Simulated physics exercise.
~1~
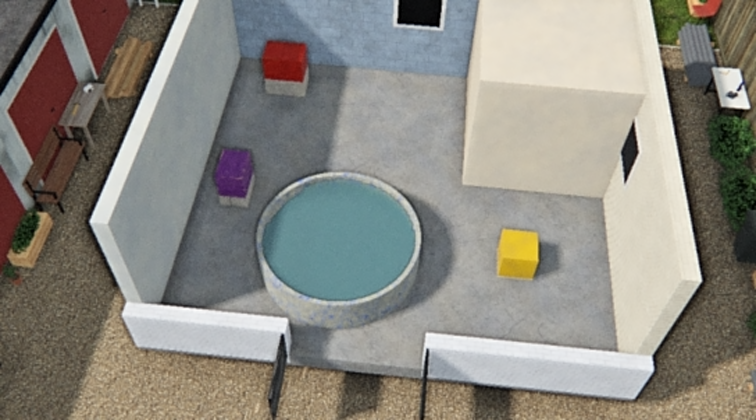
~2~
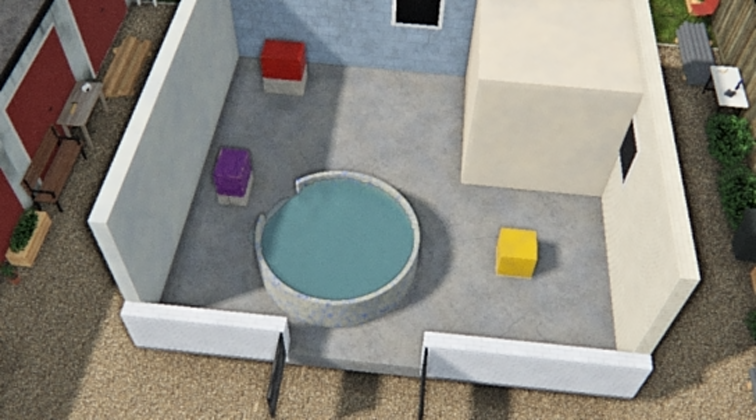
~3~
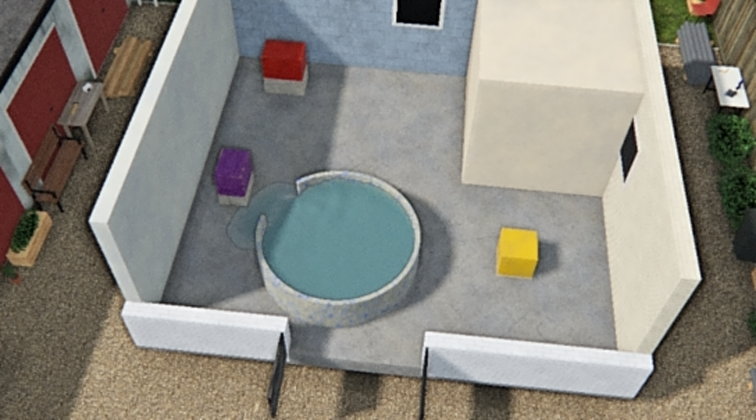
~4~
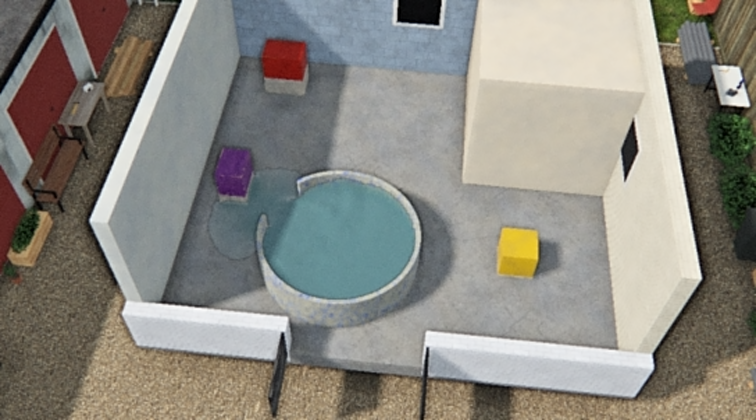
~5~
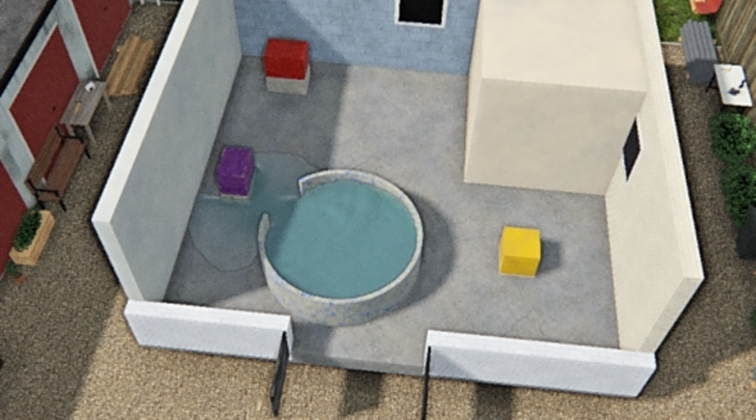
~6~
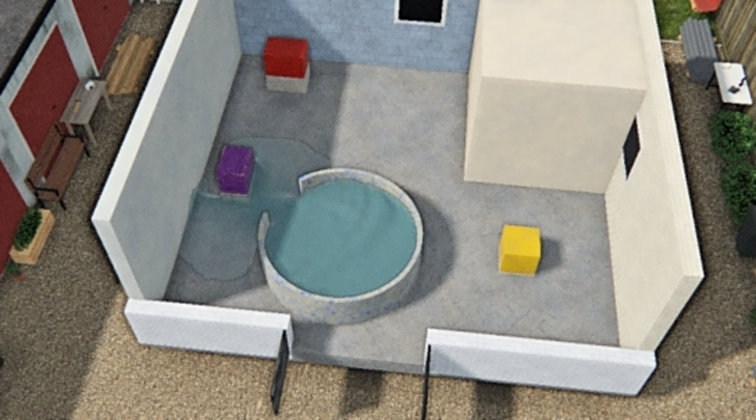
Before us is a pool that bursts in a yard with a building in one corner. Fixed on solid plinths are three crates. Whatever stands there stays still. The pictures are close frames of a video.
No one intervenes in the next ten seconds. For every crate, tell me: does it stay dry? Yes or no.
Here is how it goes: The yellow crate, no, it gets wet; the purple crate, no, it gets wet; the red crate, yes, it stays dry.
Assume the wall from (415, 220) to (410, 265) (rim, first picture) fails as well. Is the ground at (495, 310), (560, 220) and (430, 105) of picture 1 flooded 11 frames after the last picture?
In sequence: Inundated, inundated, untouched.
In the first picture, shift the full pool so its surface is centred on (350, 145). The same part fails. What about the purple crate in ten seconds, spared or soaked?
In short: The purple crate keeps dry.
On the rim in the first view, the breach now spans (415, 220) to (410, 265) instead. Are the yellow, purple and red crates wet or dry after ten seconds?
The yellow crate is overtopped, the purple crate is not overtopped, and the red crate is not overtopped.
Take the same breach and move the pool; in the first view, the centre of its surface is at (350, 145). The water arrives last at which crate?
The yellow-painted one.
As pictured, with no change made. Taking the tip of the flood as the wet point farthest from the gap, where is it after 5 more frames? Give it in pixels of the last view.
Farthest reach: (235, 78).
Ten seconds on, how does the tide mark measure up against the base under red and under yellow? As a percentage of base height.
Roughly 70 and 140 per cent respectively.
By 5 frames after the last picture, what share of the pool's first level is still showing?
Roughly 78 %.
A moment on, water covers 25 % of the floor; the yellow crate not reached, the purple crate water round its plinth, the red crate water round its plinth.
Next, water covers 40 % of the floor; the yellow crate not reached, the purple crate water round its plinth, the red crate water round its plinth.
Then, water covers 50 % of the floor; the yellow crate not reached, the purple crate water round its plinth, the red crate water round its plinth.
Later, water covers 70 % of the floor; the yellow crate not reached, the purple crate water round its plinth, the red crate water round its plinth.
In the end, water covers 90 % of the floor; the yellow crate was topped, the purple crate was topped, the red crate stayed above the water.
